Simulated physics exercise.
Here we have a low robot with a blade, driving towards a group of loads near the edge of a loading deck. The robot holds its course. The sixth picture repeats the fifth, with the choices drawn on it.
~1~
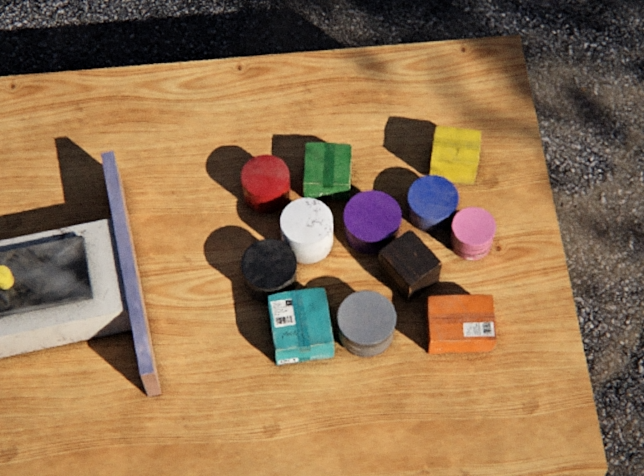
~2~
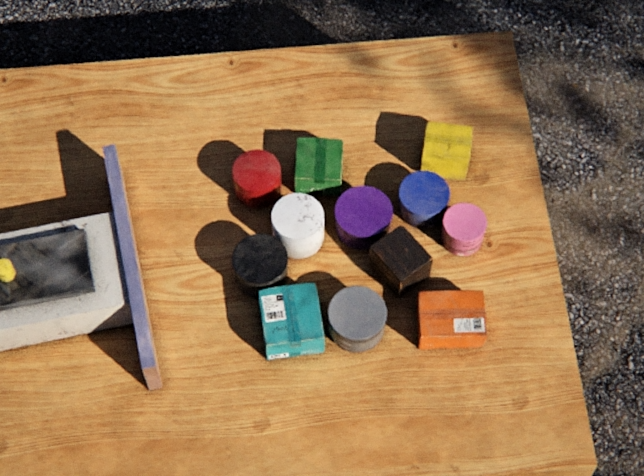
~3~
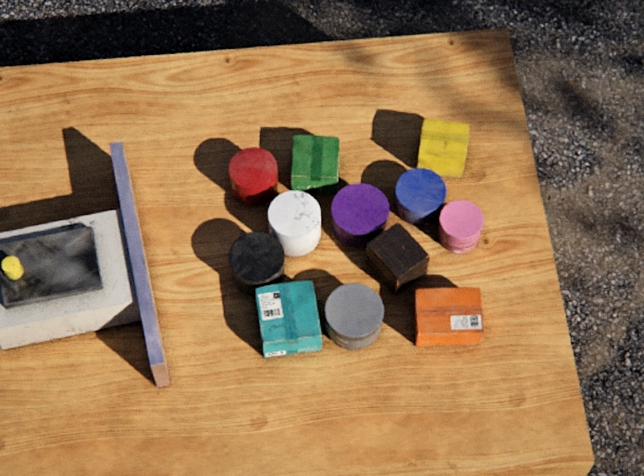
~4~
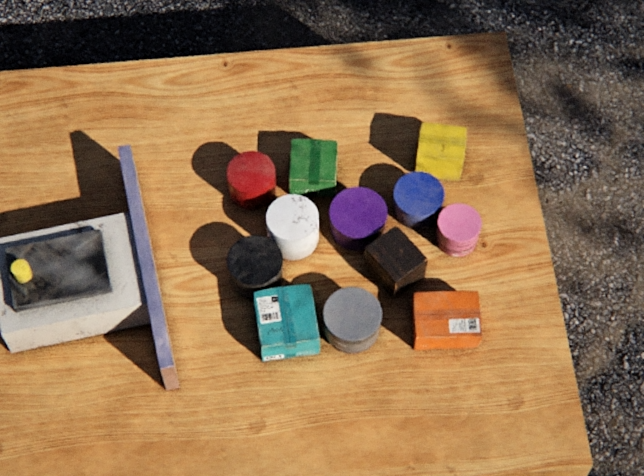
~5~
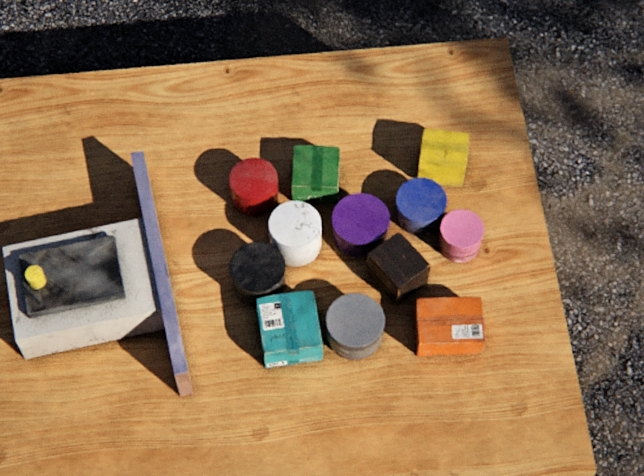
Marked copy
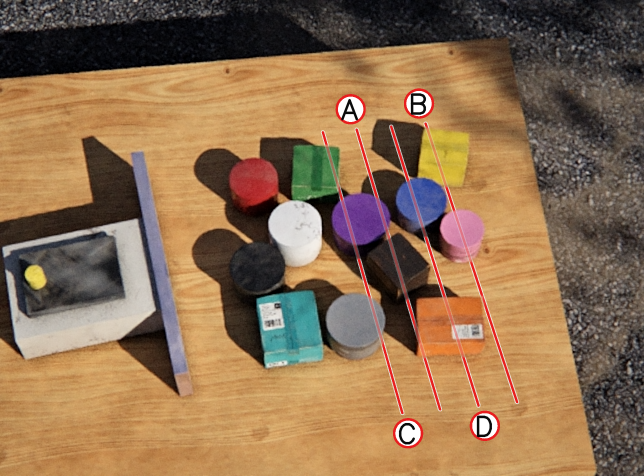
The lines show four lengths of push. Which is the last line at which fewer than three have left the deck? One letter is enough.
It can go as far as D.
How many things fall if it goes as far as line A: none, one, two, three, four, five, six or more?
By then, none.
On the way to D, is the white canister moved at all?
Yes.
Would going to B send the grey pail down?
Yes.
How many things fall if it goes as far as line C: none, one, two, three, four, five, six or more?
The count is none.
On the marked copy, A at (396, 261); B at (469, 255); C at (360, 265); D at (432, 258).
Taking D. A third of the way, robot (182, 265); grey pail (371, 324); turquoise parcel (312, 328).
Two thirds of the way, robot (281, 256); orange parcel (529, 329); pink pail (492, 235).
When it is over, robot (355, 249); pink pail over the edge; orange parcel over the edge; two fallen.
As for the rest, A is within the limit but short; B drops four; C is within the limit but short.
